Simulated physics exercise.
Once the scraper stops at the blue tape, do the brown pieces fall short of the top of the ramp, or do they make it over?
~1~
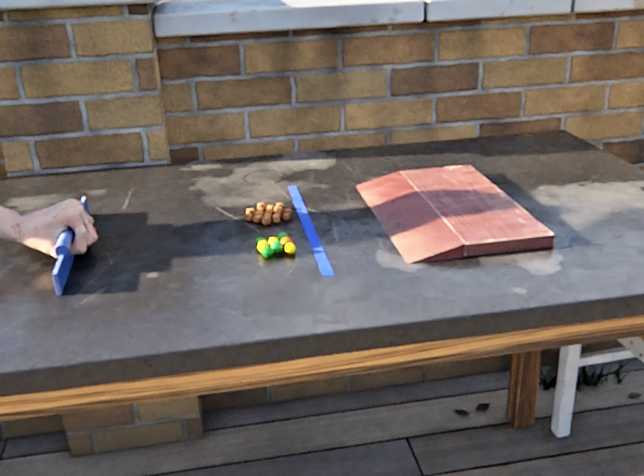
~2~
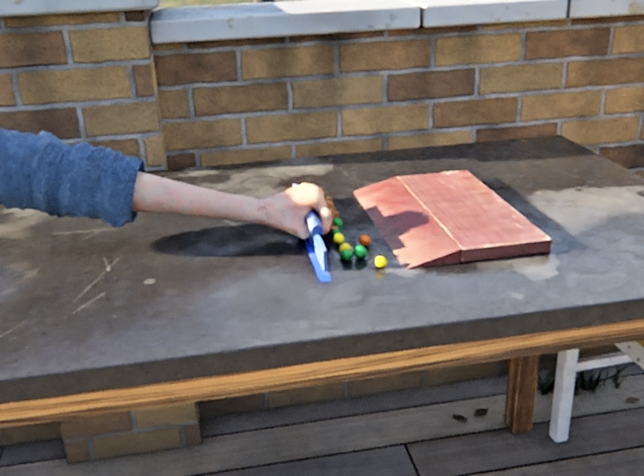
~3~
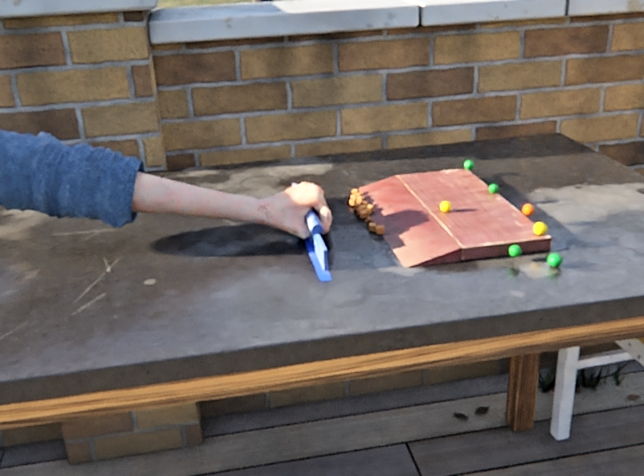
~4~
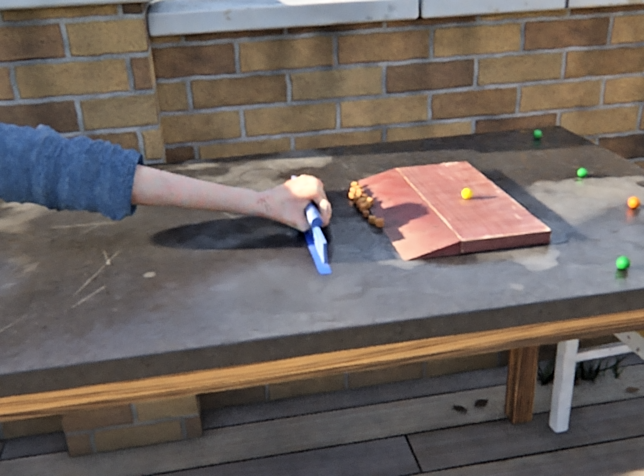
The brown pieces fall short and end up at the foot of the ramp. Only the coloured balls go over the top.
